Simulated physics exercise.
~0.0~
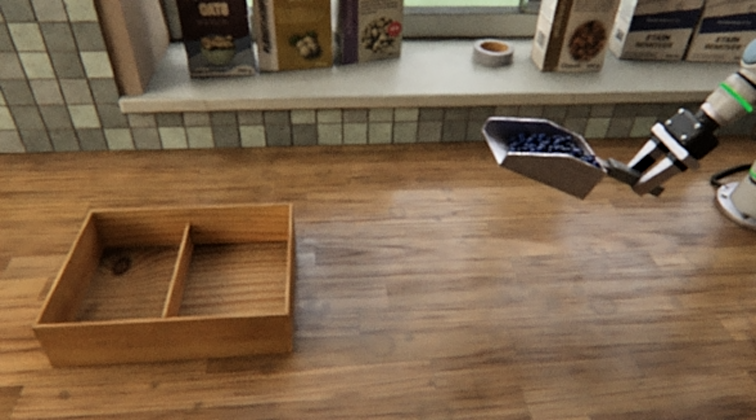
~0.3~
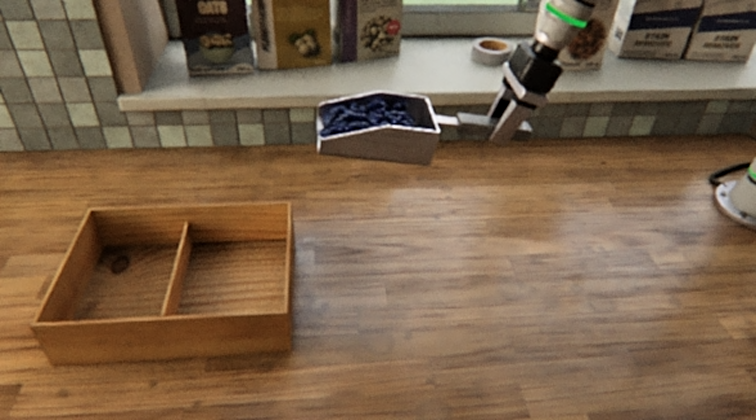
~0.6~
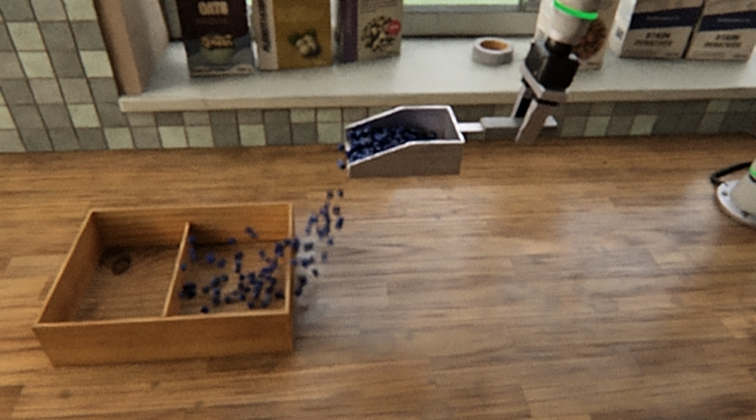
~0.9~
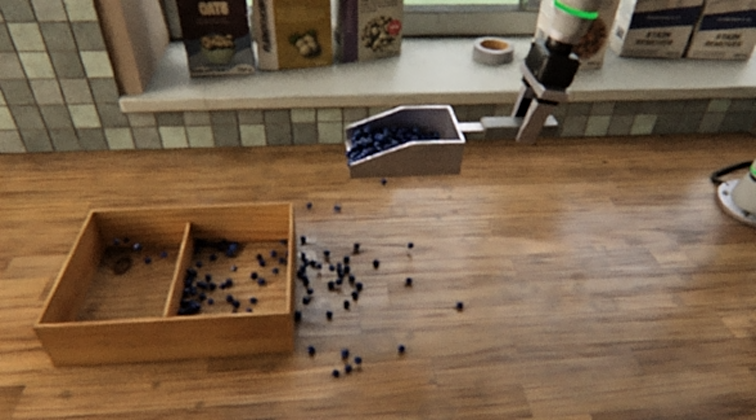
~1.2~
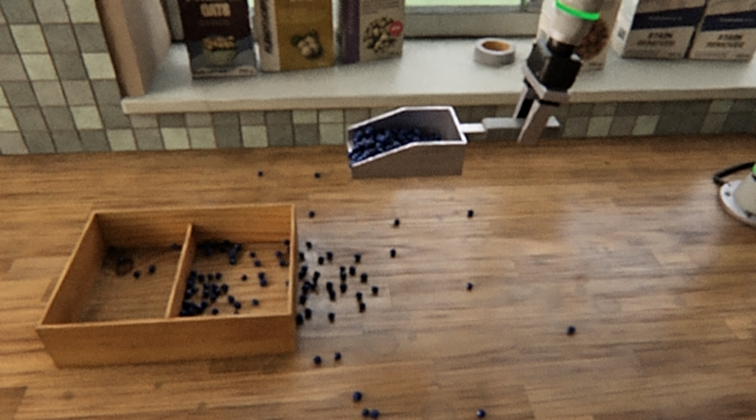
A robot arm moves a scoop left, spilling dark blue beads into a wooden box and across the counter.
